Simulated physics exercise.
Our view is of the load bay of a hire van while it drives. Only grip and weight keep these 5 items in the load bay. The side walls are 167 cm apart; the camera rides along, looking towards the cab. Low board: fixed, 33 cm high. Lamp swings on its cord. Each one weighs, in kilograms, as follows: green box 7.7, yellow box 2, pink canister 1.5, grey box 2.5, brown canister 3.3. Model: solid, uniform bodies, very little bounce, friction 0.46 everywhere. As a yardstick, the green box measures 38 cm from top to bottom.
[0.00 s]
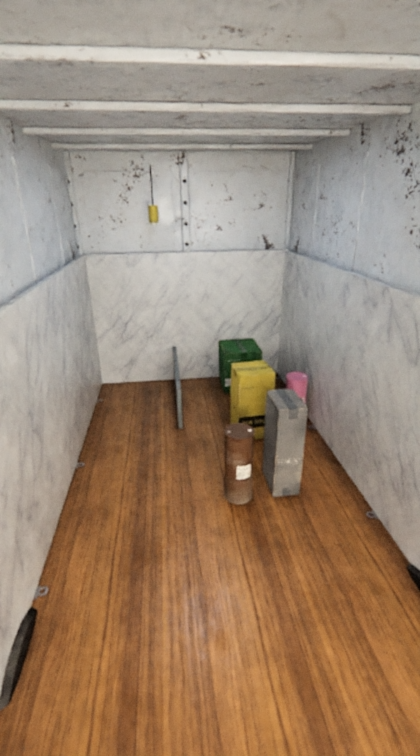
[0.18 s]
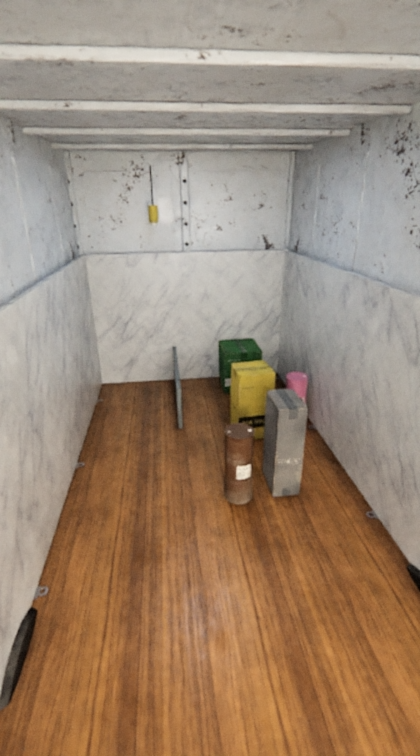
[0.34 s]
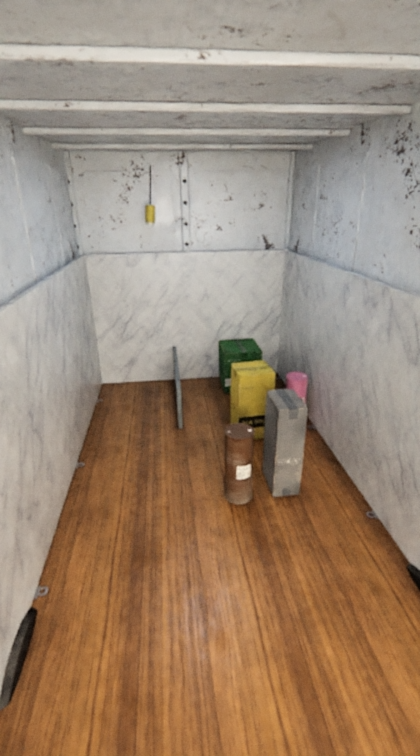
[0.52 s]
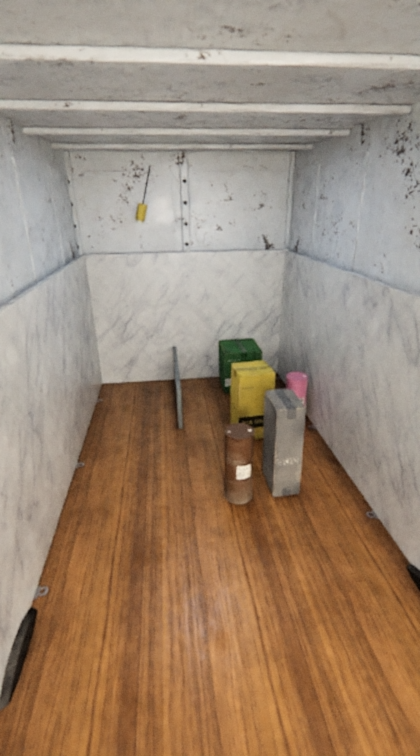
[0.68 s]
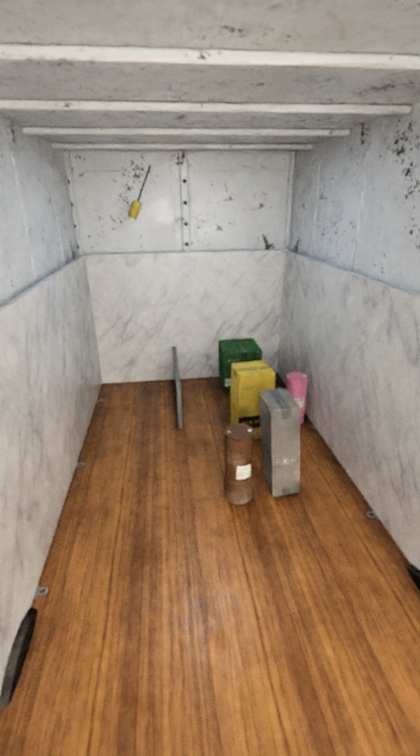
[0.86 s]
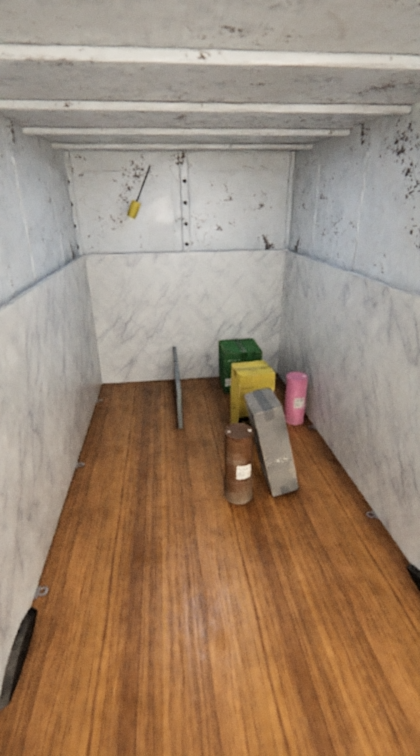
To begin with, green, yellow and grey boxes stand with a pink canister and a brown one on the wood-look floor of a van's load bay, beneath a hanging yellow lamp. The lamp swings left on its cord, then the grey box tilts left, revealing more of the pink canister.
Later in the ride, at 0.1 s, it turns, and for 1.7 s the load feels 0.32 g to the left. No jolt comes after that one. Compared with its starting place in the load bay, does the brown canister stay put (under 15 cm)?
I expect it to travel too far.
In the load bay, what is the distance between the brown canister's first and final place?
Displacement: Approx. 42 cm.
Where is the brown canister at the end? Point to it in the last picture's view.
Near (173, 509).
By 1.16 s, load feels 0.32 g left; brown canister tilted 22° near (223, 463); grey box tilted 31°.
By 1.36 s, load feels 0.32 g left; brown canister tilted 73° near (191, 480); grey box tilted 68°.
By 1.46 s, load feels 0.32 g left; brown canister on its side near (179, 491); grey box on its side.
By 1.76 s, load feels 0.05 g left; brown canister on its side near (172, 498); grey box on its side.
When it is over (3.4 s), lying over in the load bay, grey box and brown canister; the other 3 within 15 cm of the start. In the last view, brown canister near (173, 509).
